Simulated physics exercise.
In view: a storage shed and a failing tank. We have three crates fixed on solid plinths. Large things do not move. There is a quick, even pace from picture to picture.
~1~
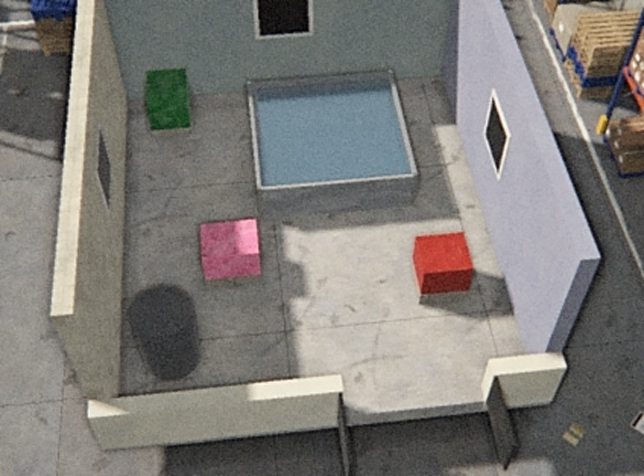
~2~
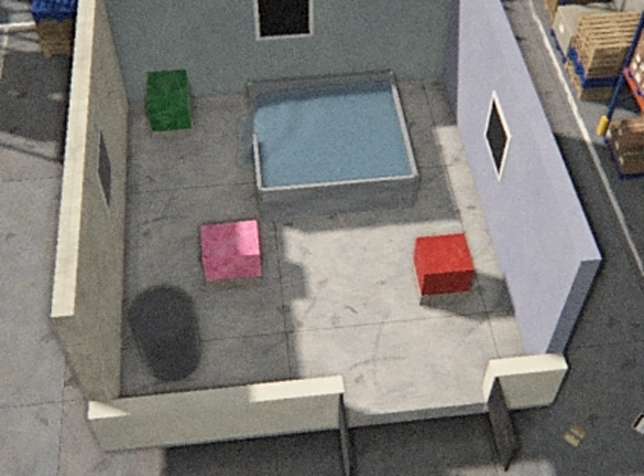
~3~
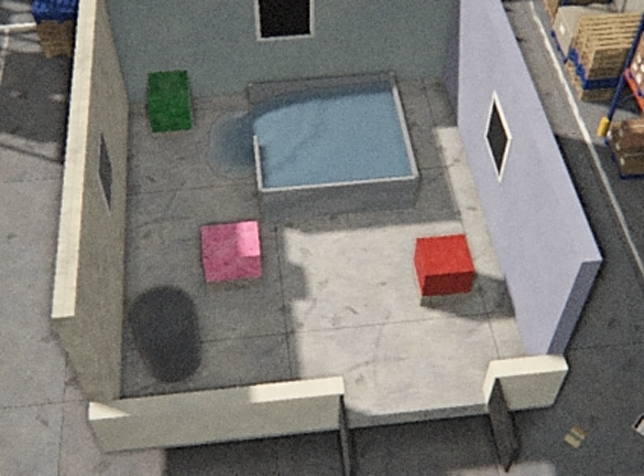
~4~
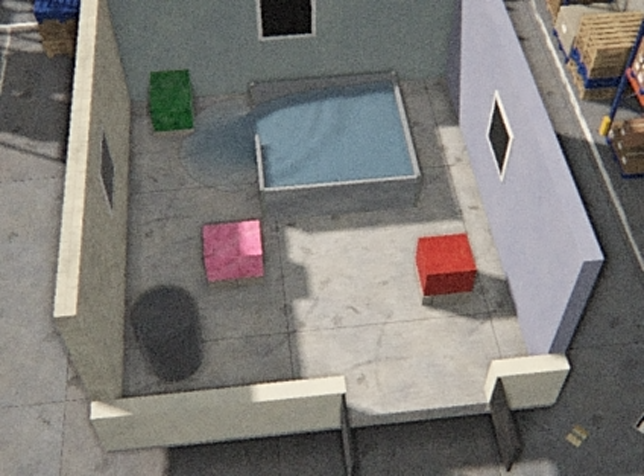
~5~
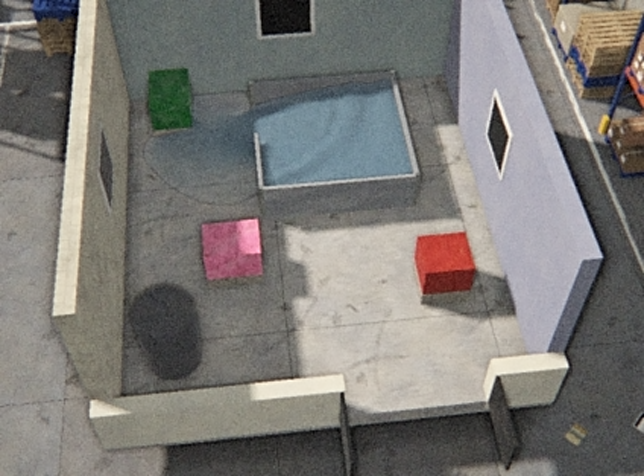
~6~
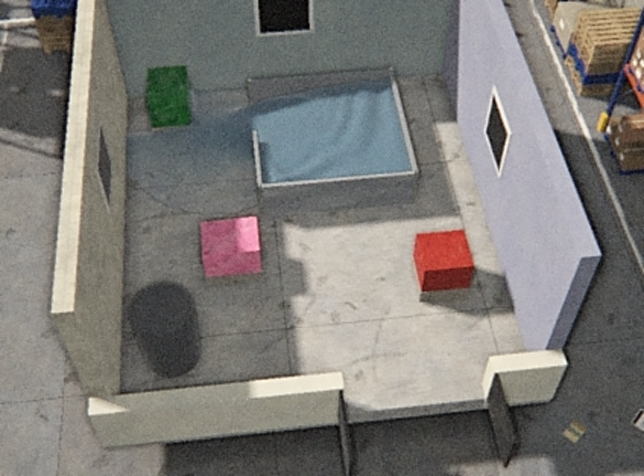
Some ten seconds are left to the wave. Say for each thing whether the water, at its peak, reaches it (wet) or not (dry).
As for the red crate it's untouched by the water, as for the green crate it's moistened by the water, as for the pink crate it's untouched by the water.
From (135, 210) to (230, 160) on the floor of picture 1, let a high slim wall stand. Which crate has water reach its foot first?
That would be the crate marked green.
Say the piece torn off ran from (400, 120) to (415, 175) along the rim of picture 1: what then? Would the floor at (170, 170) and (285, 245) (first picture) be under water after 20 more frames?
I'd expect the first point to stay dry and the second point to be reached.
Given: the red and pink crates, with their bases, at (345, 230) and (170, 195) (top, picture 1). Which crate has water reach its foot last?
Answer: The one in red.
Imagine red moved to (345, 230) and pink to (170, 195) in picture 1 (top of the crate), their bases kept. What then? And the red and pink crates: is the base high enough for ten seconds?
The red one stays untouched; the pink one is drenched.
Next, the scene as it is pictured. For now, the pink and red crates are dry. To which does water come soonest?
The pink-painted one comes first.
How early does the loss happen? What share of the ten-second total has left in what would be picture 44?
That comes to 15 per cent, as I work it out.
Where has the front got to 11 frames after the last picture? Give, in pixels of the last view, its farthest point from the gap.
By then the tip should be at about (122, 342).
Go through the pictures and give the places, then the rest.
In the first frame, still water in the tank at (329, 131).
In the second frame, water pours out at (256, 132) and has run to (248, 167).
In the third frame, water pours out at (257, 134) and has run to (217, 168).
In the fourth frame, water pours out at (258, 134) and has run to (186, 163).
In the fifth frame, water pours out at (257, 132) and has run to (150, 159).
In the sixth frame, water pours out at (256, 129) and has run to (127, 171).
A moment on, water covers 20 % of the floor; the red crate not reached, the green crate water round its plinth, the pink crate not reached.
Next, water covers 30 % of the floor; the red crate not reached, the green crate water round its plinth, the pink crate water round its plinth.
Then, water covers 50 % of the floor; the red crate not reached, the green crate water round its plinth, the pink crate water round its plinth.
Later, water covers 95 % of the floor; the red crate water round its plinth, the green crate water round its plinth, the pink crate water round its plinth.
In the end, water covers 100 % of the floor; the red crate stayed above the water, the green crate was topped, the pink crate stayed above the water.
